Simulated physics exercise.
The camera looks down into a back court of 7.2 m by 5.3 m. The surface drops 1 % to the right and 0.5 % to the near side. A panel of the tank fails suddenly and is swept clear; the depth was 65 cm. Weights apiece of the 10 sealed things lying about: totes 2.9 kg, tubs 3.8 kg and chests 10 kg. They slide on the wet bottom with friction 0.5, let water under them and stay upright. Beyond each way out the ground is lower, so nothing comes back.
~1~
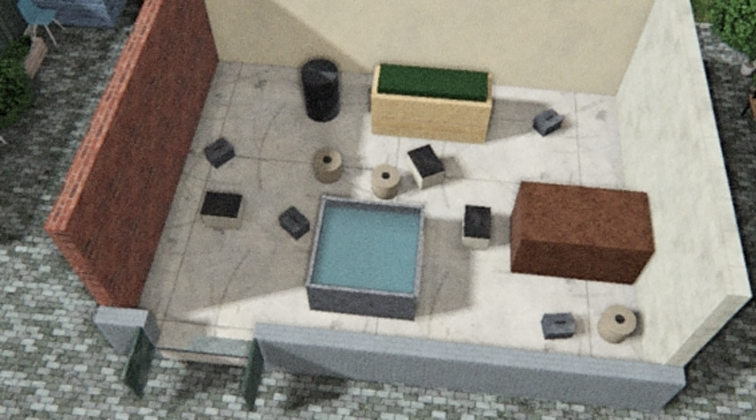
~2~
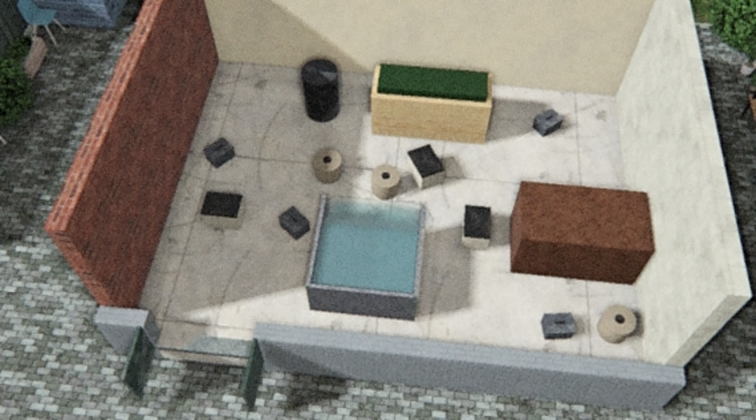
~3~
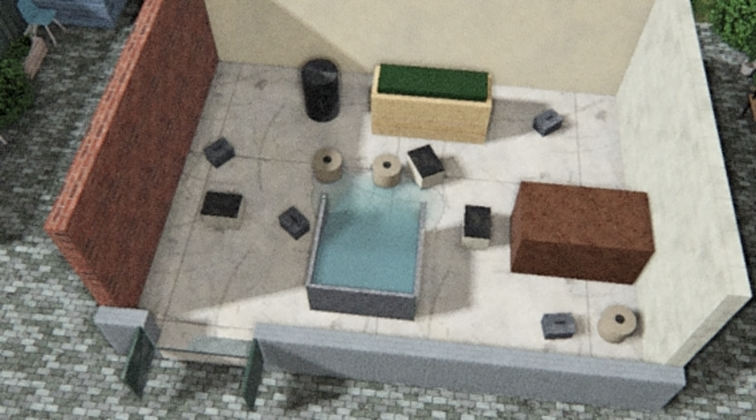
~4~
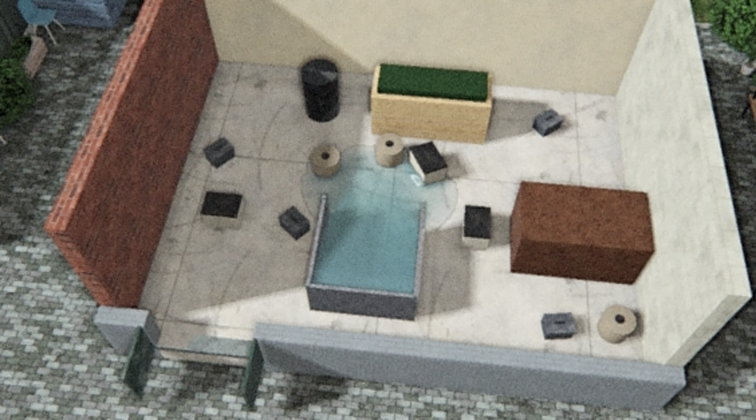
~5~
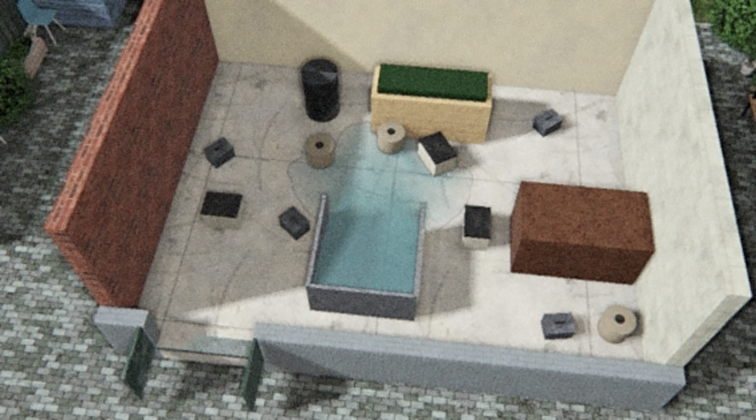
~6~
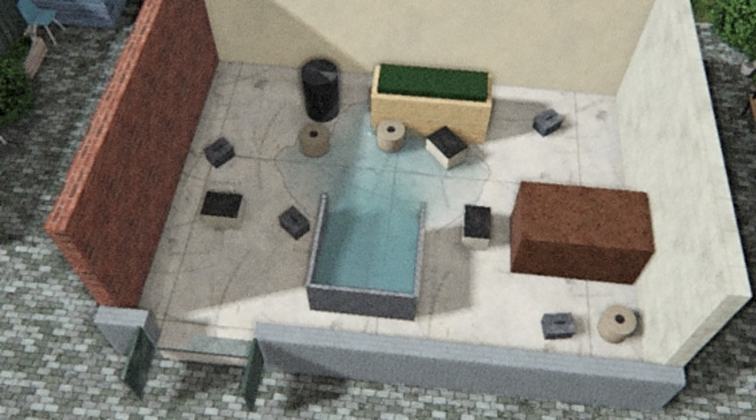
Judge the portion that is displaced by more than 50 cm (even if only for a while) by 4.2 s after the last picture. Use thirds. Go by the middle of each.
That comes to between one and two thirds.
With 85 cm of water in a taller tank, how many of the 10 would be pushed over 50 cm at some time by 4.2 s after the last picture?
In that case 6 of them.
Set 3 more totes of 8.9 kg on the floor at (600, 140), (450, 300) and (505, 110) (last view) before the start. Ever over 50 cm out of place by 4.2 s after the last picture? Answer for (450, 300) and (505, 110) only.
In that order: Under, under.
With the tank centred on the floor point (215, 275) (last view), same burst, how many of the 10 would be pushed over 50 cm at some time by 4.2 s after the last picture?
Then 7.
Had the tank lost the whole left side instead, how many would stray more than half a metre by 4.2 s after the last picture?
Then 3.
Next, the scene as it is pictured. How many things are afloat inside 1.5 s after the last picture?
2 of them.
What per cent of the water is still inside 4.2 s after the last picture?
About 100 per cent.
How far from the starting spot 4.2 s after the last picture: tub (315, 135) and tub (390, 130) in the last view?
In that order: 150 cm, 140 cm.
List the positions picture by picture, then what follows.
In the first frame, a tub at (385, 176), on the bottom; a tub at (327, 160) rests on the ground; water covers 2.0 m2; 0 of 10 have shifted.
In the second frame, a tub at (385, 176), on the bottom; a tub at (327, 160) rests on the ground; water covers 2.9 m2; 0 of 10 have shifted.
In the third frame, a tub at (387, 165) rests on the ground, 20 cm from its start; a tub at (327, 160), on the bottom; 3.8 m2 under water; 1 of 10 have shifted.
In the fourth frame, a tub at (390, 144), on the bottom, 62 cm from its start; a tub at (325, 156) rests on the ground, 8 cm from its start; 4.8 m2 under water; 3 of 10 have shifted.
In the fifth frame, a tub at (391, 132), on the bottom, 88 cm from its start; a tub at (320, 145) rests on the ground, 31 cm from its start; 6.1 m2 under water; 3 of 10 have shifted.
In the sixth frame, a tub at (391, 130), afloat, 88 cm from its start; a tub at (314, 134), on the bottom, 56 cm from its start; 7.4 m2 under water; 3 of 10 have shifted.
Then, 0.4 s after the last picture 3 of 10 are over 50 cm from their spots; 2 afloat.
Then, 1.5 s after the last picture 4 of 10 are over 50 cm from their spots; 2 afloat.
Then, 2.8 s after the last picture 5 of 10 are over 50 cm from their spots; 5 afloat.
Then, 4.2 s after the last picture 5 of 10 are over 50 cm from their spots, and 5 have been at some point; 4 afloat.
